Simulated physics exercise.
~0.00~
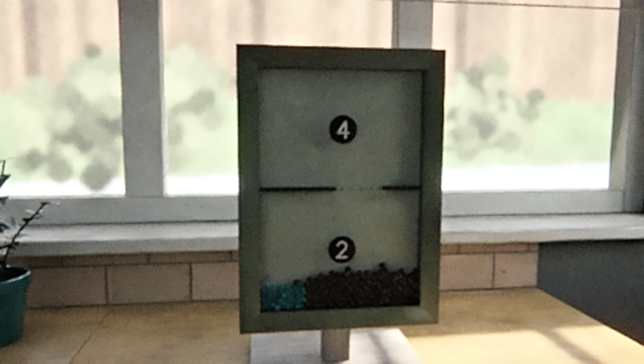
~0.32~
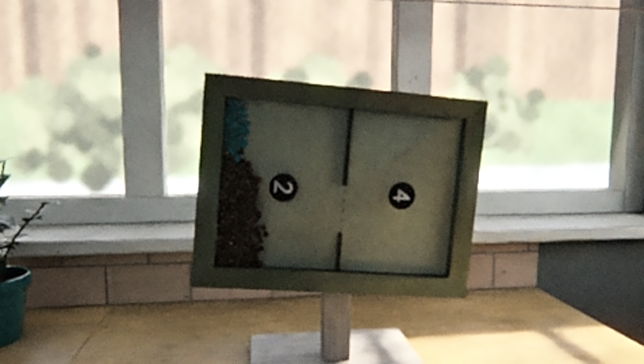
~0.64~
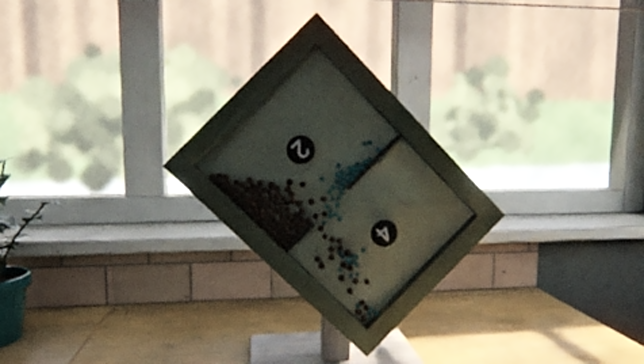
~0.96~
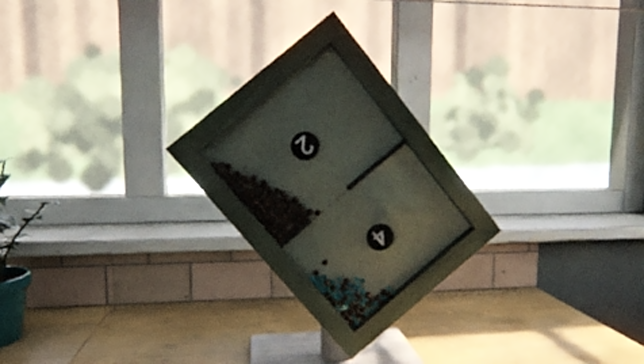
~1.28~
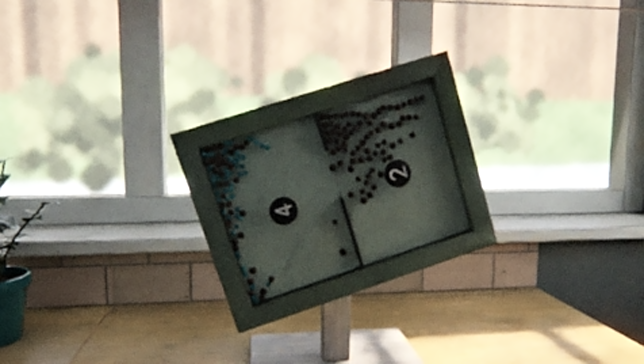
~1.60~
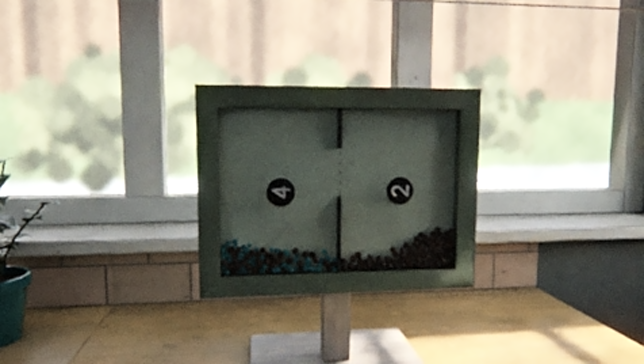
An upright framed box turned clockwise on its stand in front of a window, tumbling its dark and turquoise beads about, until it stopped on its side with the turquoise ones at the lower left among some dark ones and only dark ones at right.
